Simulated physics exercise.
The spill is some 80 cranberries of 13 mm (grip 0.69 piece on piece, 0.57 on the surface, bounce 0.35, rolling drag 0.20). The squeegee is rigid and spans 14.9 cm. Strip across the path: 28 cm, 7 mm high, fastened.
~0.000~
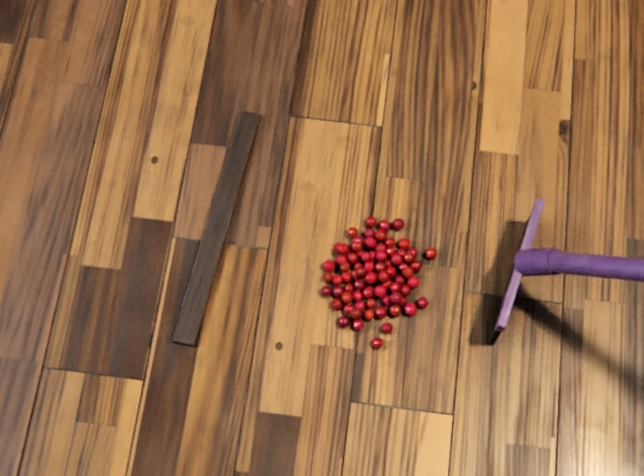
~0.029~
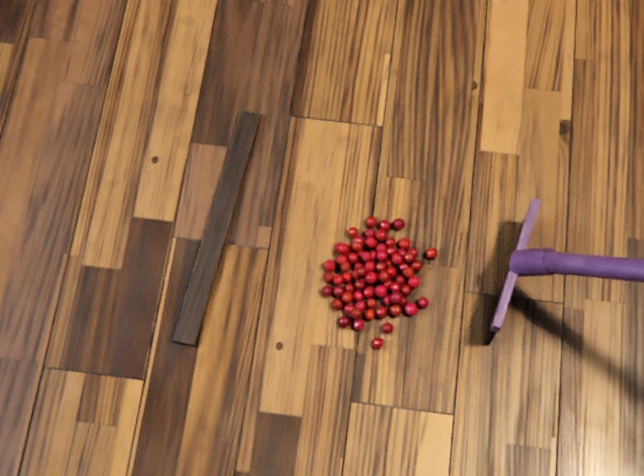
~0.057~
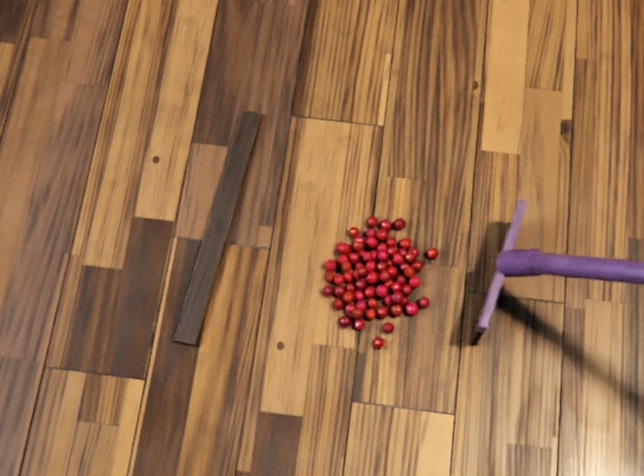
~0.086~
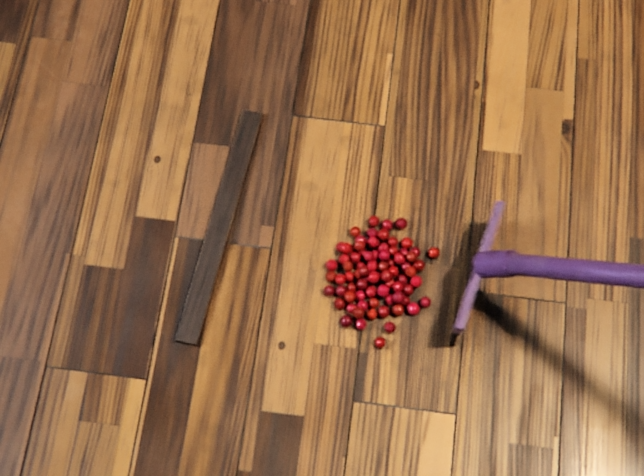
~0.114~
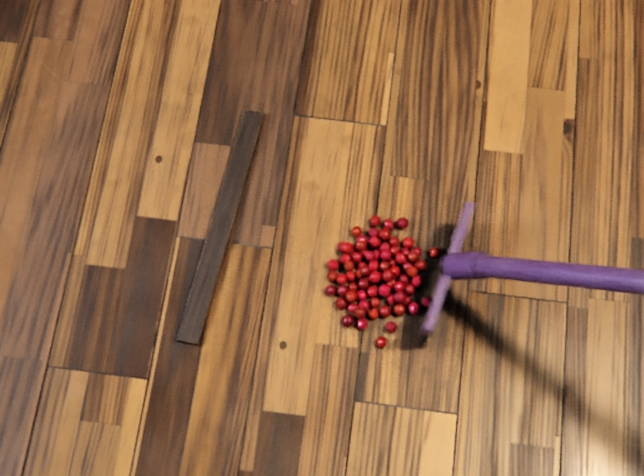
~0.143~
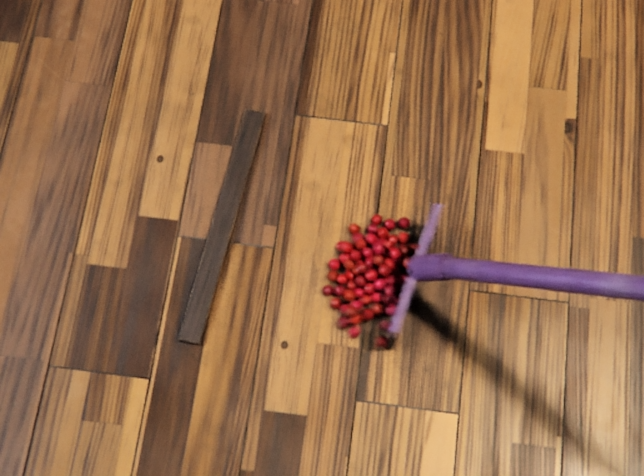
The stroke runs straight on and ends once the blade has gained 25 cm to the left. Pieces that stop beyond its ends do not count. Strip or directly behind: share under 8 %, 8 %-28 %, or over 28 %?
8 %-28 %.
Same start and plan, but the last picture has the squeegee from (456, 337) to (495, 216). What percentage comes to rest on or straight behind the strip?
It ends up over 0.
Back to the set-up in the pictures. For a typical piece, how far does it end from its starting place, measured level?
About 18 cm.
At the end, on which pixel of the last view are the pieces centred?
Near (242, 243).
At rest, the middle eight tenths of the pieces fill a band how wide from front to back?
Roughly 22 cm.
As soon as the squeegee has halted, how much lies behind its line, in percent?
Around 0 in a hundred.
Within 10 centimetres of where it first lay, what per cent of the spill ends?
I'd put it at around 0 per cent.
Then, at 0.27 s, squeegee 25 cm from its start, spill 19 cm wide; elsewhere 100 %.
Then, at 0.40 s, squeegee 26 cm from its start, spill 26 cm wide; on or straight behind the strip 20 %, elsewhere 80 %.
After 0.51 s, squeegee 26 cm from its start, spill 28 cm wide; on or straight behind the strip 20 %, elsewhere 80 %.
In the end, at 1.1 s, on or straight behind the strip 20 %, elsewhere 80 %.
